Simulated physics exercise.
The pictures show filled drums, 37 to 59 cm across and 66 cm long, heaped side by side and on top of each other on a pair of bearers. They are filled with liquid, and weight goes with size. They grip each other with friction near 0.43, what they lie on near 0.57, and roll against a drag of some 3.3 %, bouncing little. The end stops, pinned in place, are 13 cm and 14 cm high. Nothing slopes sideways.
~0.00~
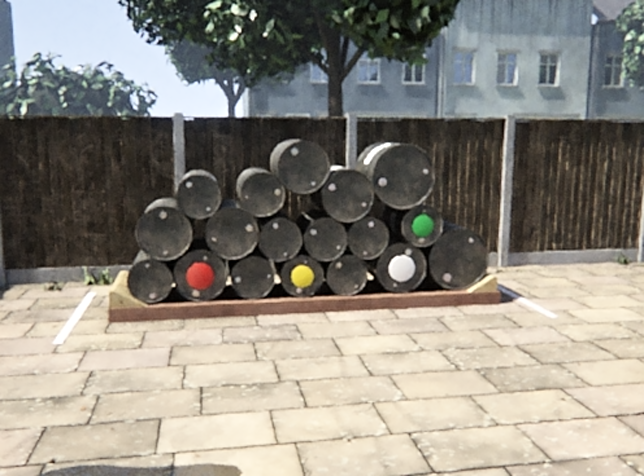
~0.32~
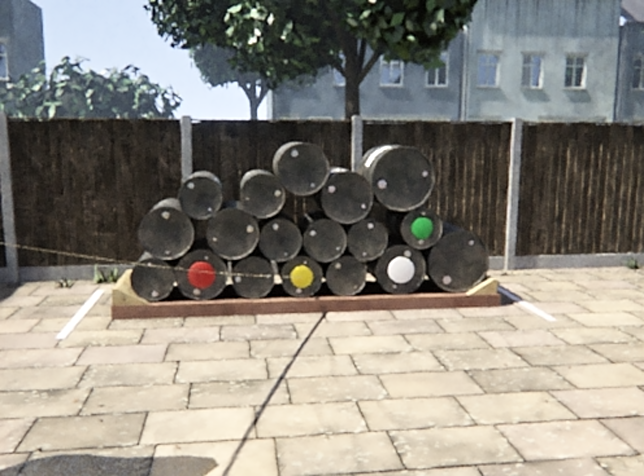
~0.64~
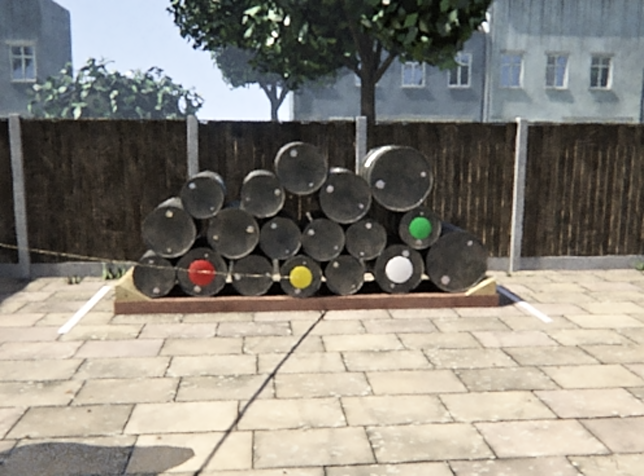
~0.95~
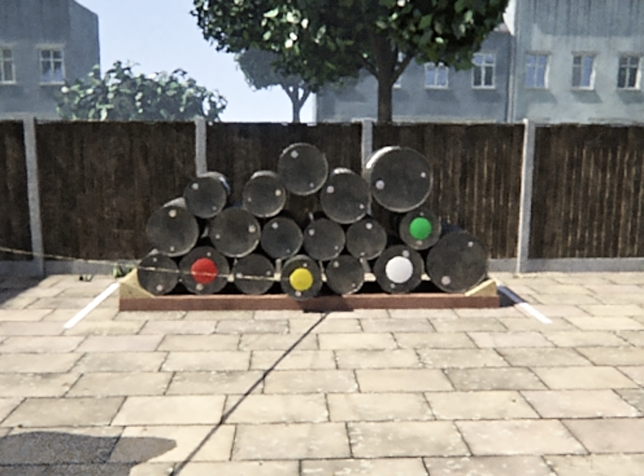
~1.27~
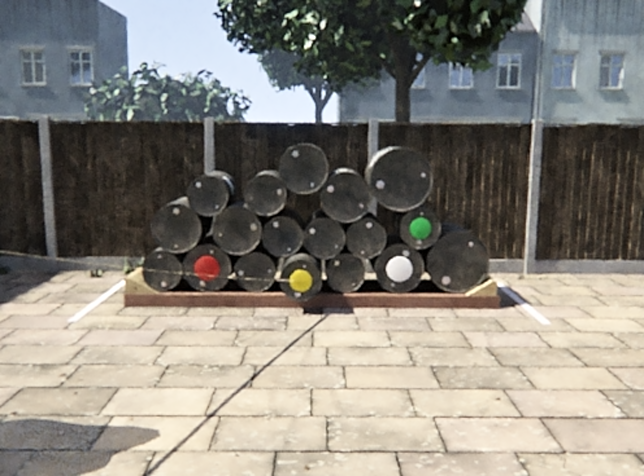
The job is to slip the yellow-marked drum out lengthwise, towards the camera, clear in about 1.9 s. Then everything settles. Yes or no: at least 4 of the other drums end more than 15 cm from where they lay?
No, the count is 0.
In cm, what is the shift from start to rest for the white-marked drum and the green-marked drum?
White-marked drum: 0, green-marked drum: 0.
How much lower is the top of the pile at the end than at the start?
About 0 cm.
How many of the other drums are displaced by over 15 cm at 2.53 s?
0 by then.
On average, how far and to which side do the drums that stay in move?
About 0 cm to the right.
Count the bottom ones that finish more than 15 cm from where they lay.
0 of them.
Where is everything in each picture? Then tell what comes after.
In the first frame, 18 drums, 6 on the base, highest (304, 168); red (200, 276), yellow (303, 277), white (402, 269), green (423, 226); left chock (14 cm) (112, 291); right chock (13 cm) (495, 277); lines (71, 324) and (527, 302).
The yellow-marked drum has not moved yet, at (302, 277); the rest still, in the second frame.
The yellow-marked drum is 8 cm out, at (301, 278); the rest still, in the third frame.
The yellow-marked drum is 20 cm out, at (302, 280); the rest still, in the fourth frame.
The yellow-marked drum is 33 cm out, at (301, 281); the rest still, in the fifth frame.
After 2.36 s, 0 now displaced over 15 cm.
After 2.53 s, 0 now displaced over 15 cm.
At rest by 2.9 s, 0 moved over 15 cm; not one across the white lines; top of the pile 1.5 m high, from 1.5 m.
